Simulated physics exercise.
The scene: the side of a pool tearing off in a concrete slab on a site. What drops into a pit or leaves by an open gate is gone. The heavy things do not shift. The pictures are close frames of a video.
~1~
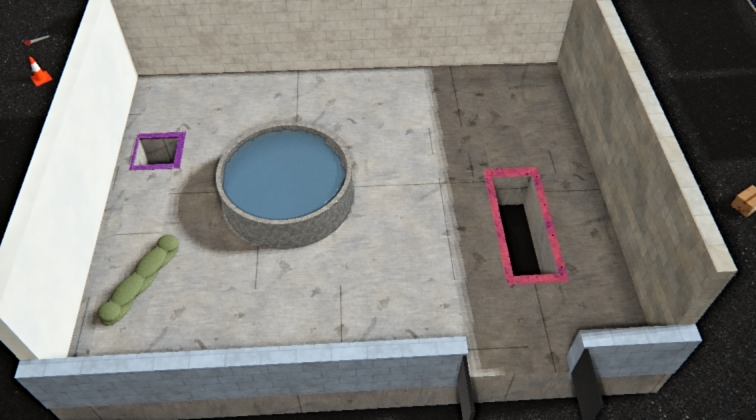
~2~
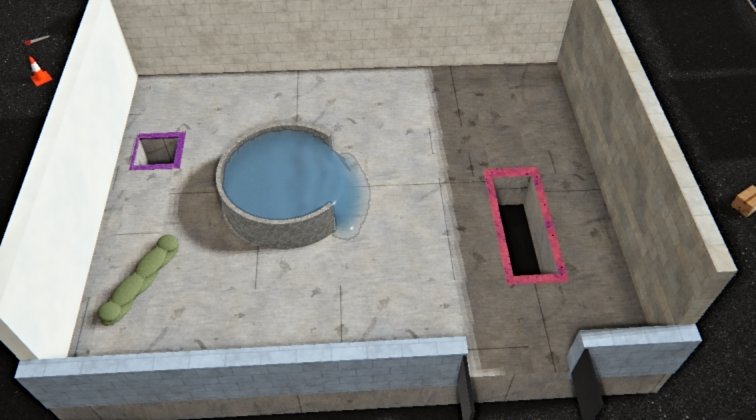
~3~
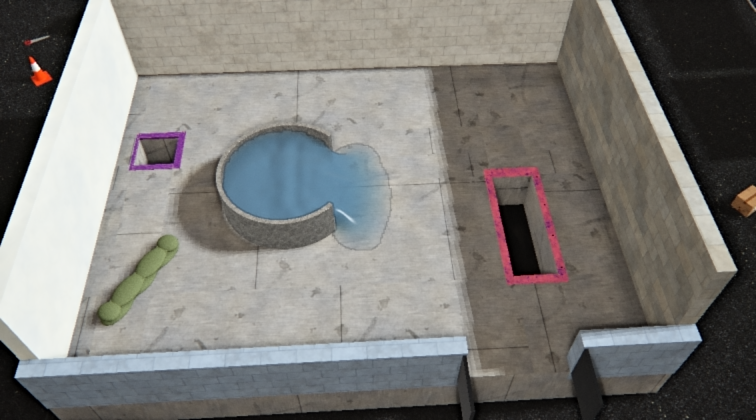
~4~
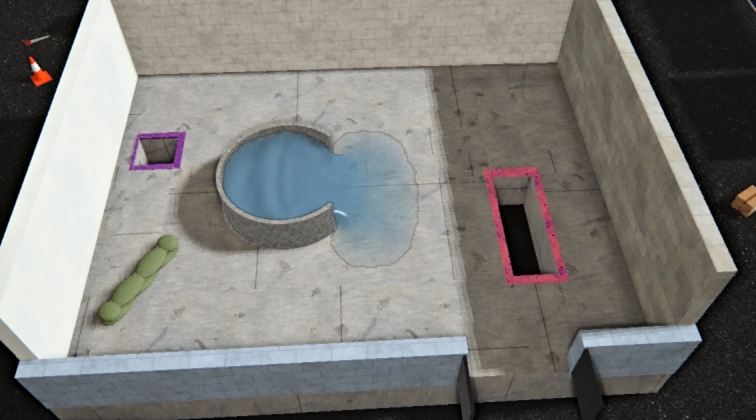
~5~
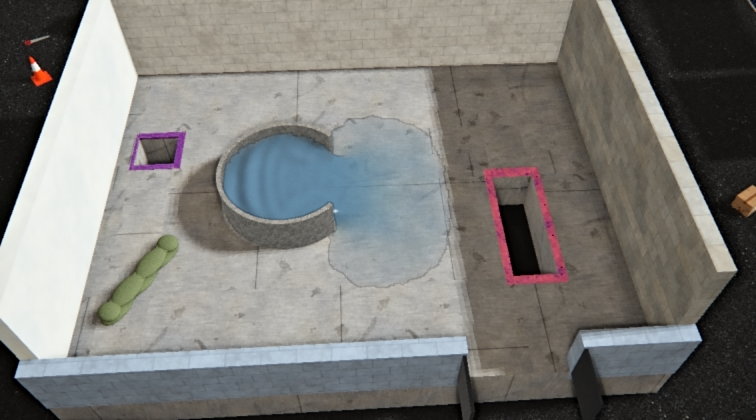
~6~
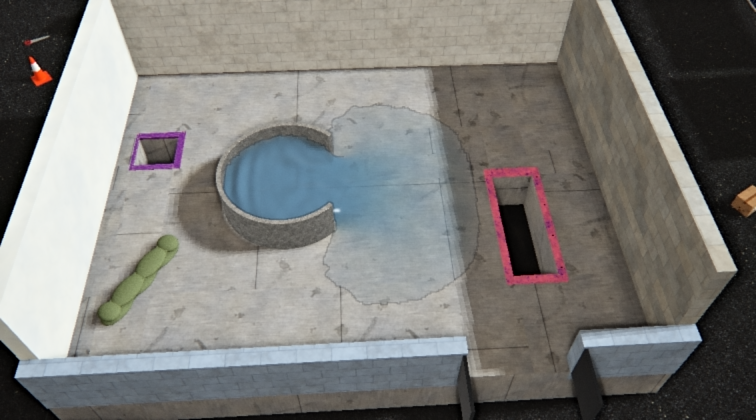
In the video, a round stone-walled pool of blue water on a walled concrete slab opens along its right side, and water pours through the gap, spreading rightward in a widening sheet onto the darker strip of floor.
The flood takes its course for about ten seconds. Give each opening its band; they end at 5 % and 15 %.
One by one: The gate takes from 5 to 15 %; the purple pit takes not even 5 %; the pink pit takes above 15 %.
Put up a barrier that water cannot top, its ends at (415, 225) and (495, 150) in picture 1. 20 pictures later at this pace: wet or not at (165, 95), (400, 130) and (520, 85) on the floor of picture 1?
In that order: Free of water, awash, covered.
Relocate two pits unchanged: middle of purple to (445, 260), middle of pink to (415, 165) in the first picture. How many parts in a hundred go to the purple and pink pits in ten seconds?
Parts in a hundred: Purple 15, pink 55.
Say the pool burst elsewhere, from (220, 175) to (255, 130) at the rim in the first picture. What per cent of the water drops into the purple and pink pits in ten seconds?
Parts in a hundred: Purple 45, pink 0.
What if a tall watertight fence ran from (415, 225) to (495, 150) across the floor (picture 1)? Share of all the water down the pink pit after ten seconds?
Parts in a hundred: Pink 6.
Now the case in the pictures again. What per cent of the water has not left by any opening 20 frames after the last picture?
Near 72 in a hundred.
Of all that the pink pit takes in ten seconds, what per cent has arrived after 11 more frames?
I make it 45 per cent.
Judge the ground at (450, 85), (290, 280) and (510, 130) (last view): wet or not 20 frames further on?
In that order: Awash, clear, flooded.
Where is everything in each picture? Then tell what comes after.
The round tank at (285, 173) is whole and still, in the first picture.
The front is at (345, 236), out from the gap at (348, 185), in the second picture.
Water pours out at (348, 187) and has run to (372, 244), in the third picture.
The front is at (396, 256), out from the gap at (348, 188), in the fourth picture.
The front is at (415, 131), out from the gap at (348, 188), in the fifth picture.
Water pours out at (348, 188) and has run to (437, 123), in the sixth picture.
A moment on, water covers 30 % of the floor; the gate 0 %, the purple pit 0 %, the pink pit 4 %.
Next, water covers 40 % of the floor; the gate 0 %, the purple pit 0 %, the pink pit 15 %.
Then, water covers 40 % of the floor; the gate 2 %, the purple pit 0 %, the pink pit 25 %.
Later, water covers 40 % of the floor; the gate 4 %, the purple pit 0 %, the pink pit 31 %.
In the end, water covers 55 % of the floor; the gate 8 %, the purple pit 0 %, the pink pit 33 %.
